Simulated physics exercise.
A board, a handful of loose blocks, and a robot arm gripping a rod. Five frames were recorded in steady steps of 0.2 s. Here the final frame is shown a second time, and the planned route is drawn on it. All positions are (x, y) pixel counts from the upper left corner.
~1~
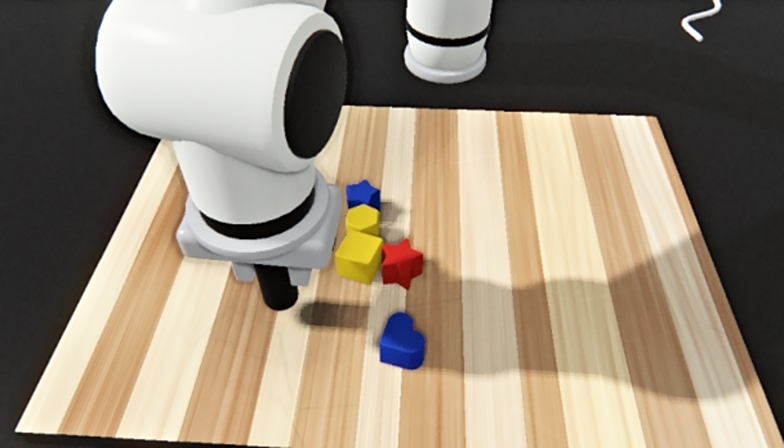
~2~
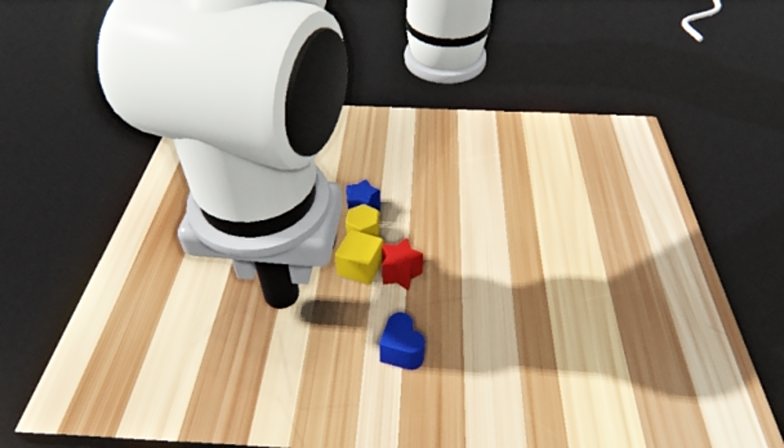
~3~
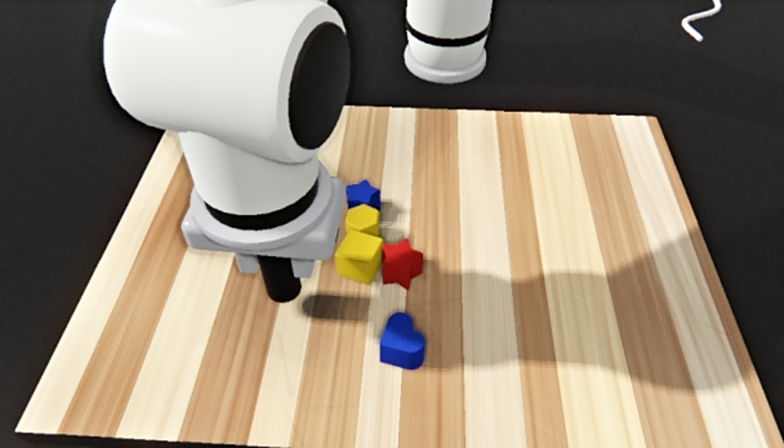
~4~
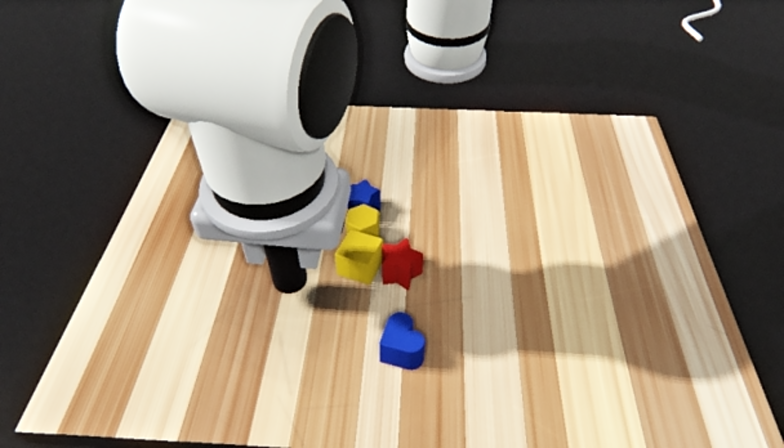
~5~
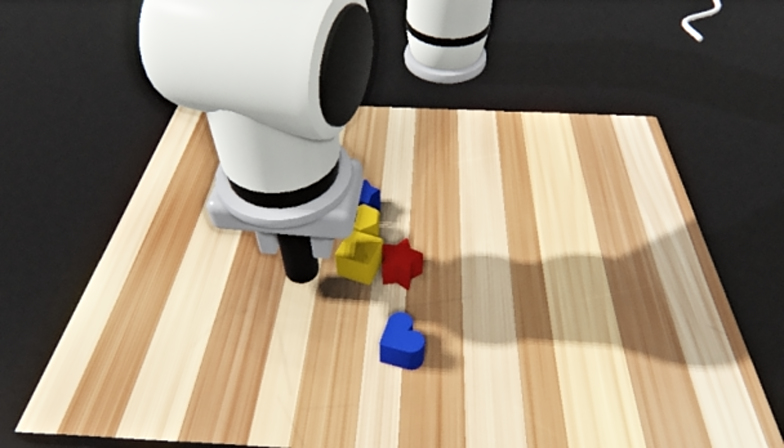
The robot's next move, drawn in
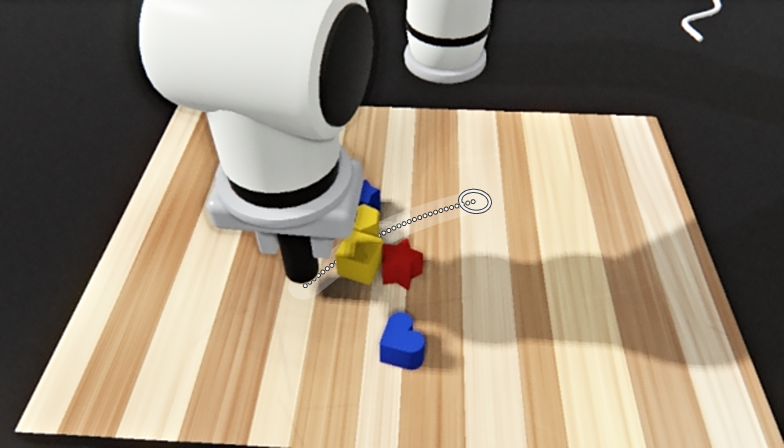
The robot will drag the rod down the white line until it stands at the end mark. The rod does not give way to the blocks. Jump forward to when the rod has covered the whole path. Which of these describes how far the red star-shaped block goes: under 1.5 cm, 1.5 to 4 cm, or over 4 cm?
It will fall in the middle band, 1.5 to 4 cm.
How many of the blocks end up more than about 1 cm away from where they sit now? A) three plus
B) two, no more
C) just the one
Letter A.
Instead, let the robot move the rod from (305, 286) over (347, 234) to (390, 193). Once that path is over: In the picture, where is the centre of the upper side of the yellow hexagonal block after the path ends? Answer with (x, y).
Its top middle is near (398, 199).
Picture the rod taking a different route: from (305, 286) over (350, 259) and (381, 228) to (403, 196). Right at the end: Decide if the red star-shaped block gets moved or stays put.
Shifted out of place.
Path on the board, from (305, 286) over (387, 231) to (475, 201).
What follows on the original path. One third of the way, rod (359, 232); yellow four-sided block (389, 239); blue star-shaped block (365, 186), turned 35° anticlockwise; yellow hexagonal block (379, 206), turned 20° anticlockwise; red star-shaped block (420, 256), turned 30° clockwise.
Two thirds of the way, rod (417, 204); yellow four-sided block (403, 235), turned 30° clockwise; blue star-shaped block (370, 181), turned 75° anticlockwise; yellow hexagonal block (411, 177), turned 105° anticlockwise; red star-shaped block (425, 259), turned 50° clockwise.
At the end, rod (477, 187); yellow four-sided block (403, 235), turned 30° clockwise; blue star-shaped block (370, 181), turned 75° anticlockwise; yellow hexagonal block (413, 176), turned 120° anticlockwise; red star-shaped block (425, 259), turned 50° clockwise.
